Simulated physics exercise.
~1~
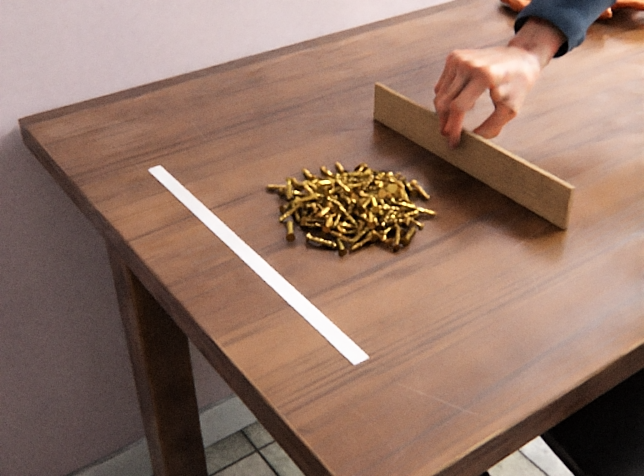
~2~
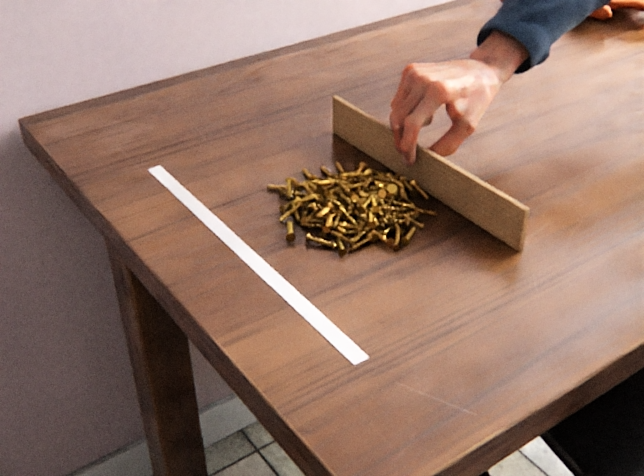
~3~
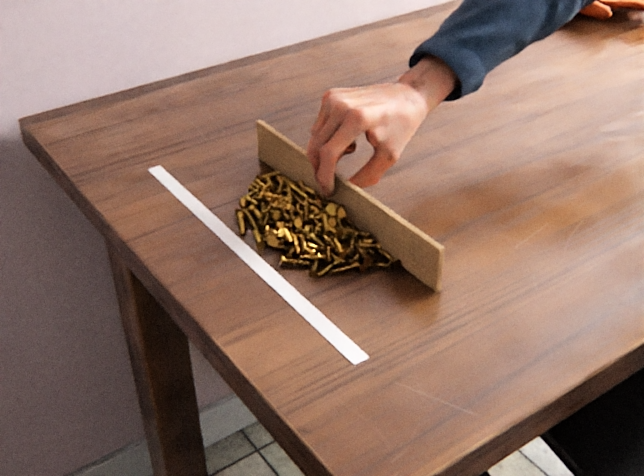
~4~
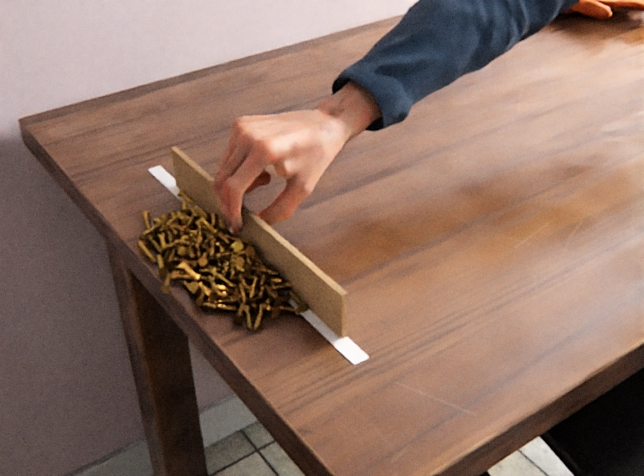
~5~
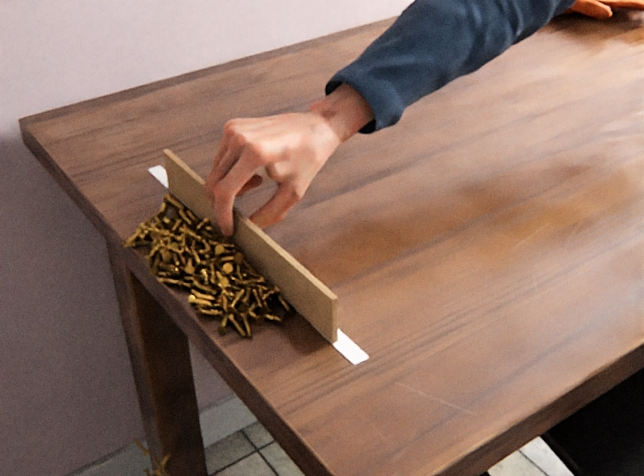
On a wooden table, a hand pushing a brass-coloured heap leftward with a board, stopping at white tape as some pieces fall.
